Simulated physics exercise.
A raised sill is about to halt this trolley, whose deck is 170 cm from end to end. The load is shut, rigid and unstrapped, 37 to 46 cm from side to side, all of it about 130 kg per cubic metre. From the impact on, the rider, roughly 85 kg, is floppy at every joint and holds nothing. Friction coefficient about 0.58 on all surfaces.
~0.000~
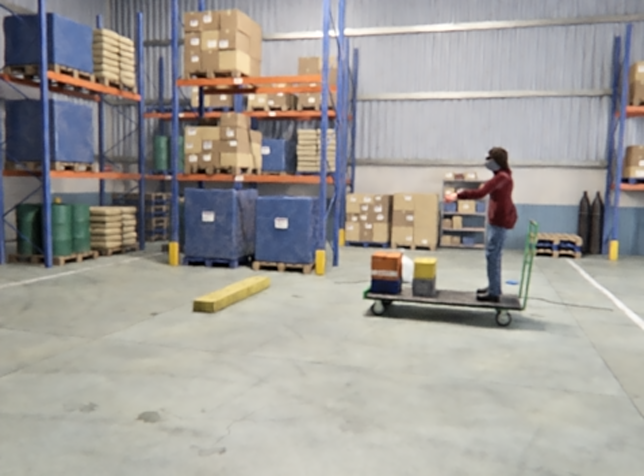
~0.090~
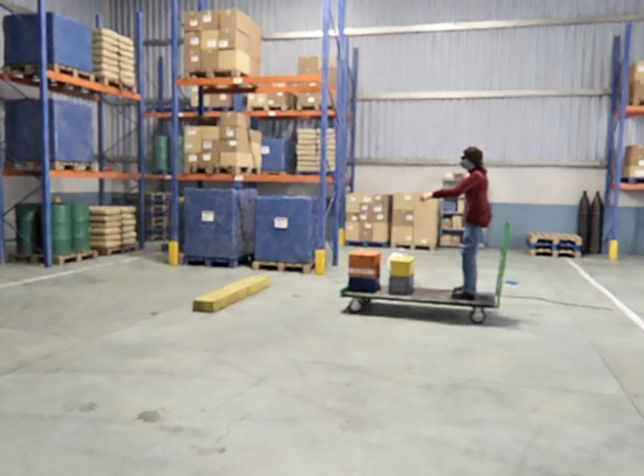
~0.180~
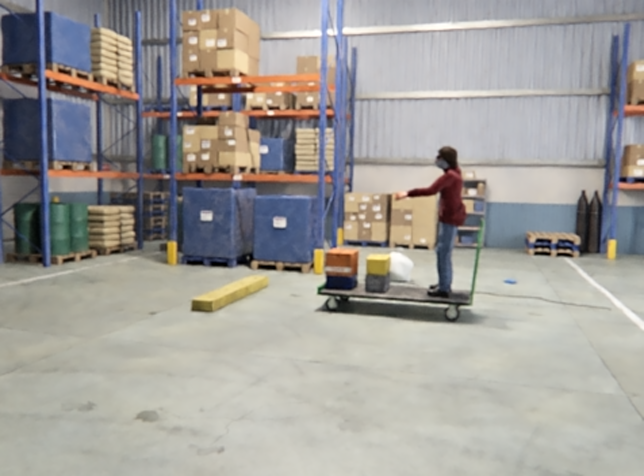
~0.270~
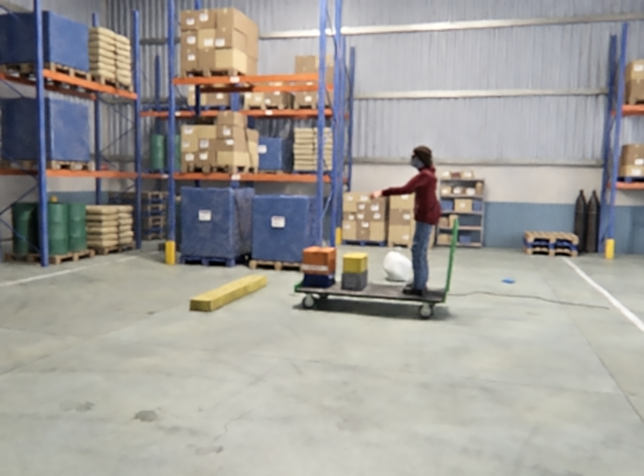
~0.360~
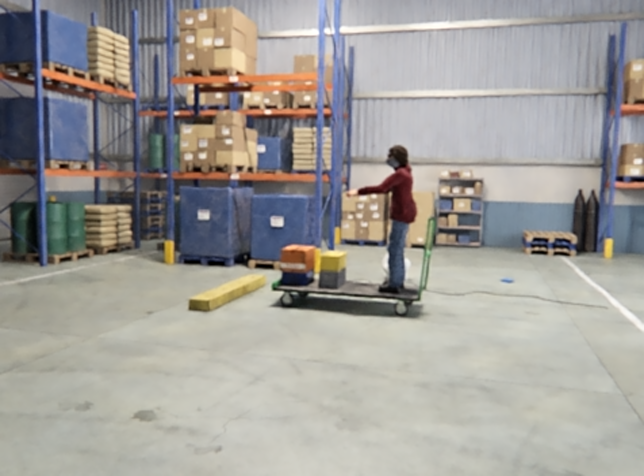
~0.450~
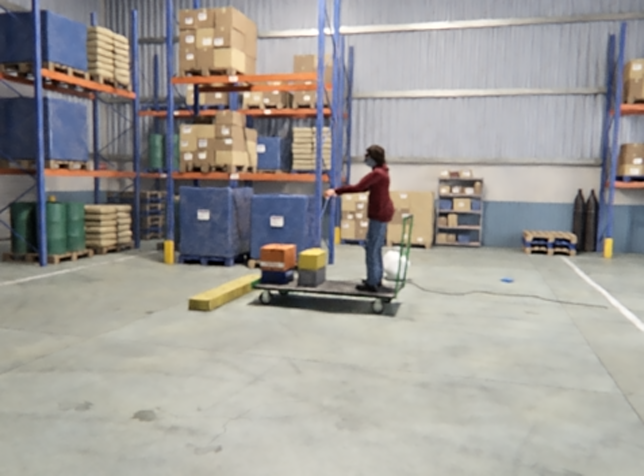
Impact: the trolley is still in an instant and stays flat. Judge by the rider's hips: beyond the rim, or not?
At this pace the rider's hips go over the front rim.
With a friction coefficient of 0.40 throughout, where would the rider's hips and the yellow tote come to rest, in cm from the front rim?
Then hips 40 past, yellow 130 past.
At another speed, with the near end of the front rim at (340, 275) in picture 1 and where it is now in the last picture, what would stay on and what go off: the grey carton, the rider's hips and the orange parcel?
Then grey on, hips on, orange off.
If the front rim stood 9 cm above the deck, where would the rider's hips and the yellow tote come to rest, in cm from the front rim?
Then hips 40 past, yellow 100 past.
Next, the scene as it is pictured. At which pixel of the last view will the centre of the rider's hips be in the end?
Around (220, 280).
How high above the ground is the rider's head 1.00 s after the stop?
About 30 cm.
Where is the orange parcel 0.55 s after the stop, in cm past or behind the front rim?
About 100 cm past the rim.
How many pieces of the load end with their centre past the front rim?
2 of them.
Impact comes at 0.58 s.
After 0.83 s the rider's hips are 74 cm behind the rim, near (290, 230) in the last picture's view.
After 1.13 s the rider's hips are 19 cm behind the rim, near (249, 255) in the last picture's view.
After 1.58 s the rider's hips are 28 cm past the rim, near (215, 268) in the last picture's view.
Final state at 4.0 s, past the rim, orange parcel, yellow tote and the rider's hips; behind it, blue suitcase and grey carton.
